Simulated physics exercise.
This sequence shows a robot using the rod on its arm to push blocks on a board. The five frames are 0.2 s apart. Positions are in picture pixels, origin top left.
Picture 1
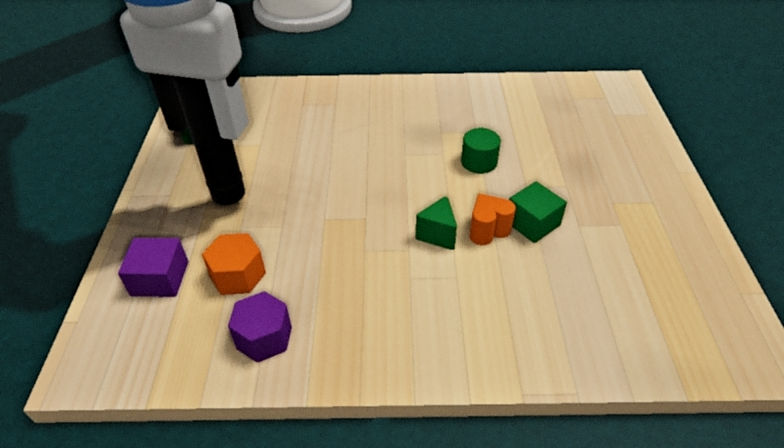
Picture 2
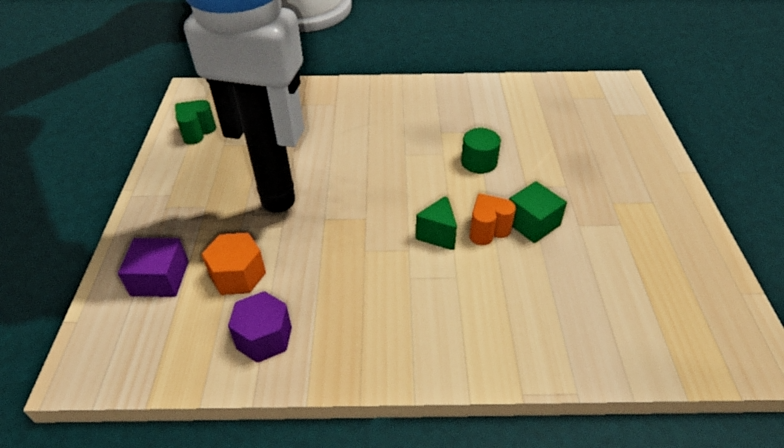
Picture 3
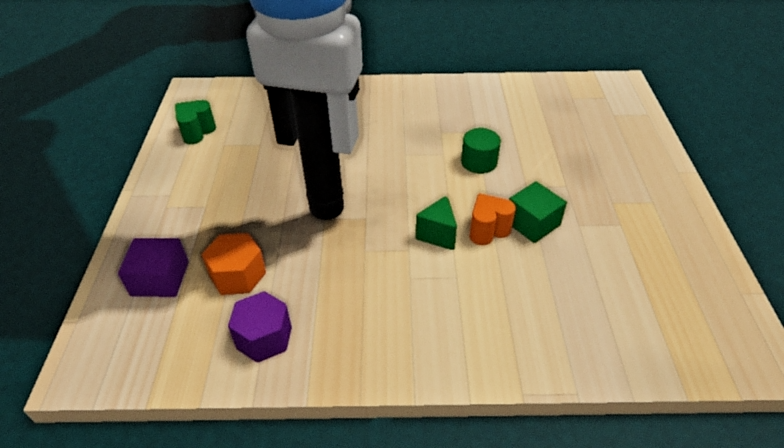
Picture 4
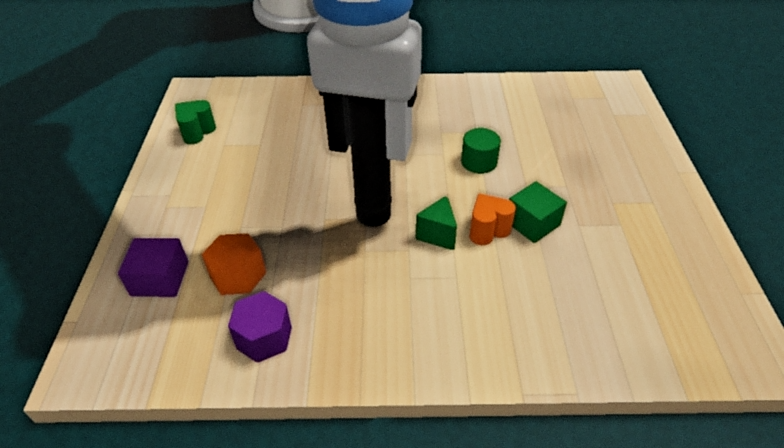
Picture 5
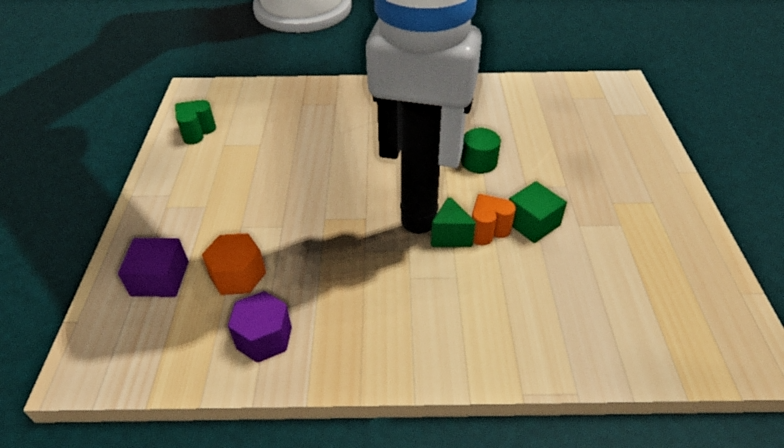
In this clip, a robot arm moves its black rod rightward across a wooden board scattered with purple, orange and green blocks, then nudges the green triangular block a short way right, up against the orange heart-shaped block.
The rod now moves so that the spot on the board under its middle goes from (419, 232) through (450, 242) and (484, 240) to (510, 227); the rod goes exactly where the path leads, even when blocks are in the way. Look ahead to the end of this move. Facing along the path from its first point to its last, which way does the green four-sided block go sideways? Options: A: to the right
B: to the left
B: To the left.
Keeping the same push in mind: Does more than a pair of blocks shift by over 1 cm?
In short: Yes.
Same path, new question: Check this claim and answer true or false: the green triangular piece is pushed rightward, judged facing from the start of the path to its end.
True.
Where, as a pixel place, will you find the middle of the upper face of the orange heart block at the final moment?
The spot you're after is about (553, 199) in the image.
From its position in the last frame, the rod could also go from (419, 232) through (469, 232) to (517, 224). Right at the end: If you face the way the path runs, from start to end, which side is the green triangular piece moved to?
Gets pushed right.
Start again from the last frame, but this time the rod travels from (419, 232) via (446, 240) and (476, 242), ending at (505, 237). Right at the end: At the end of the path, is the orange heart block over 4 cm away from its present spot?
I expect so.
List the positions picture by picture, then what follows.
The first frame shows rod tip at (229, 195); block tops, green triangular piece at (440, 212); green disc at (482, 138); orange heart block at (492, 207); green four-sided block at (538, 199).
The second frame shows rod at (279, 202); blocks unchanged.
The third frame shows rod at (327, 209); blocks unchanged.
The fourth frame shows rod at (374, 216); blocks unchanged.
The fifth frame shows rod at (419, 222); green triangular piece at (453, 213); green disc at (482, 138); orange heart block at (492, 207); green four-sided block at (538, 199).
The first path, step by step. Halfway along, rod at (470, 233); green triangular piece at (505, 232), turned 20° anticlockwise; orange heart block at (516, 212), turned 65° anticlockwise; green four-sided block at (546, 194), turned 15° clockwise.
At the end, rod at (512, 217); green triangular piece at (529, 232); green disc in place; orange heart block at (553, 199), turned 90° anticlockwise; green four-sided block at (576, 180), turned 20° clockwise.
